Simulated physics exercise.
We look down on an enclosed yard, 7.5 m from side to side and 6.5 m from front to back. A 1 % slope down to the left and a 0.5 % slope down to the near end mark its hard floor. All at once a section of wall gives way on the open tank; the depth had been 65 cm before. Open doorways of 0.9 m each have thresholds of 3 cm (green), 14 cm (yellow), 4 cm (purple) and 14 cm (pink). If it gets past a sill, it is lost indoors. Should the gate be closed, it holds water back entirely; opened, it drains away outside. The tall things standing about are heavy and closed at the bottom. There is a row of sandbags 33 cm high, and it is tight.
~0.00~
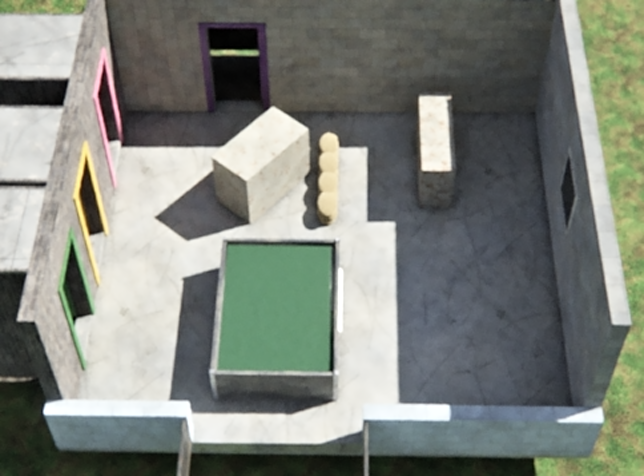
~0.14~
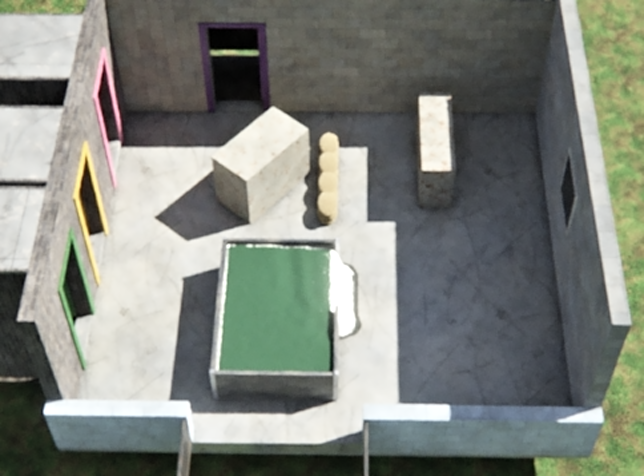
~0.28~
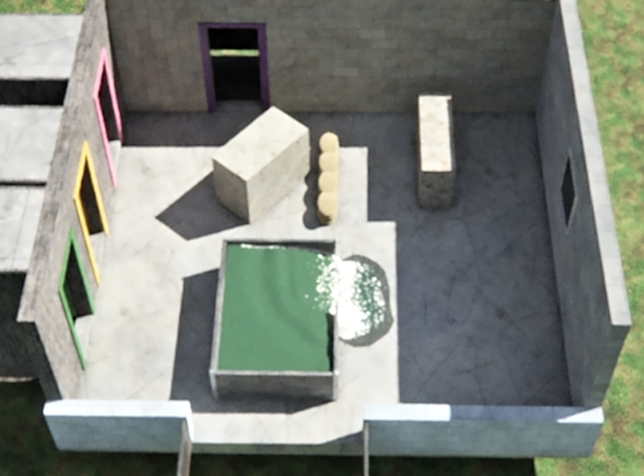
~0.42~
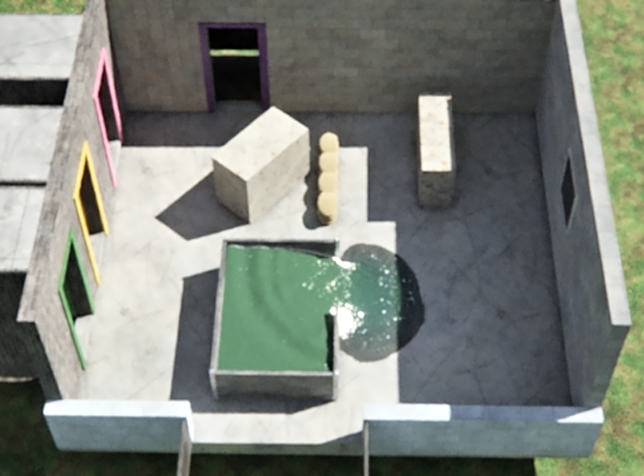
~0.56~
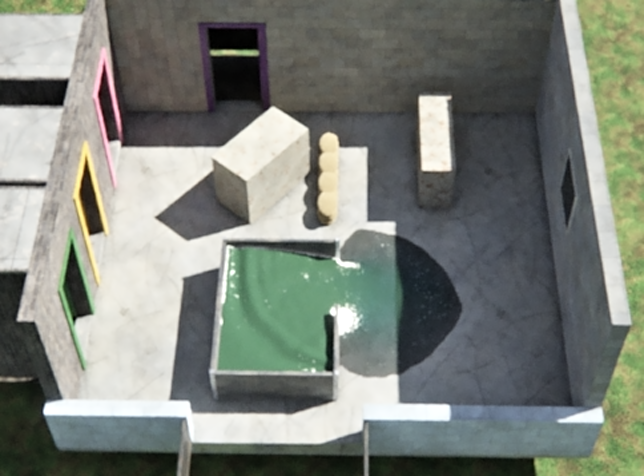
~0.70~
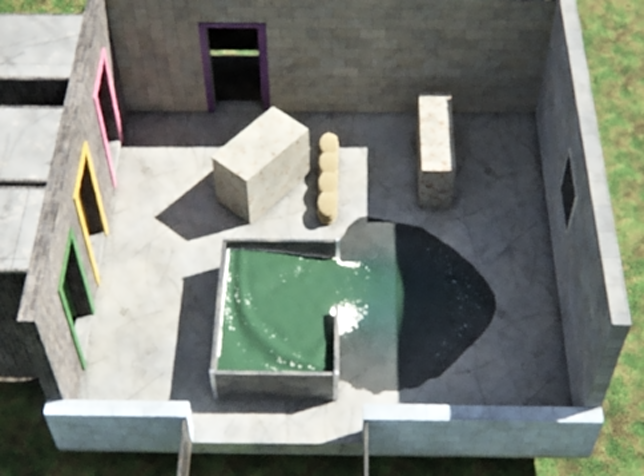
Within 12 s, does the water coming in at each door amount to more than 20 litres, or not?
At the green door: Not more than 20 litres. At the yellow door: Not more than 20 litres. At the purple door: Not more than 20 litres. At the pink door: Not more than 20 litres.
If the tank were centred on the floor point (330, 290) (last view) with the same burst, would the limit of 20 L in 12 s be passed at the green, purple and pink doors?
Result - green door exceeds it, purple door does not exceed it, pink door does not exceed it.
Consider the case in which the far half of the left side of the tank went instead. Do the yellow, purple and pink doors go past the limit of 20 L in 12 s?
Yellow: Exceeding the limit; purple: Exceeding the limit; pink: Within the limit.
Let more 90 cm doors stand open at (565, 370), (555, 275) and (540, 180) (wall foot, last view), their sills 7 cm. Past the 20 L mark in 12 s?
Taking them in order, the first gets enough, the second enough and the third enough.
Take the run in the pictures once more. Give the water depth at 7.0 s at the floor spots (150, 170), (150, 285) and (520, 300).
2, 0 and 10 cm.
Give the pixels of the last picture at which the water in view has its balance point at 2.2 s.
The water's centre sits at about (367, 309).
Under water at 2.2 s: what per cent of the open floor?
About 35 per cent.
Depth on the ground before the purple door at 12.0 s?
It averages close to 2.5 centimetres.
After 1.4 s water covers 25 % of the floor and is deepest (37 cm) near (342, 290); green door not reached, yellow door not reached, purple door not reached, pink door not reached.
After 2.2 s water covers 35 % of the floor and is deepest (34 cm) near (572, 431); green door not reached, yellow door not reached, purple door not reached, pink door not reached.
After 3.5 s water covers 40 % of the floor and is deepest (24 cm) near (572, 431); green door not reached, yellow door not reached, purple door not reached, pink door not reached.
After 7.0 s water covers 70 % of the floor and is deepest (14 cm) near (542, 188); green door not reached, yellow door not reached, purple door 4 cm at the sill, 0 L in, pink door 8 cm at the sill, 0 L in.
After 12.0 s water covers 90 % of the floor and is deepest (12 cm) near (401, 429); green door 5 cm at the sill, 3 L in, yellow door 3 cm at the sill, 0 L in, purple door 3 cm at the sill, 0 L in, pink door 6 cm at the sill, 0 L in.
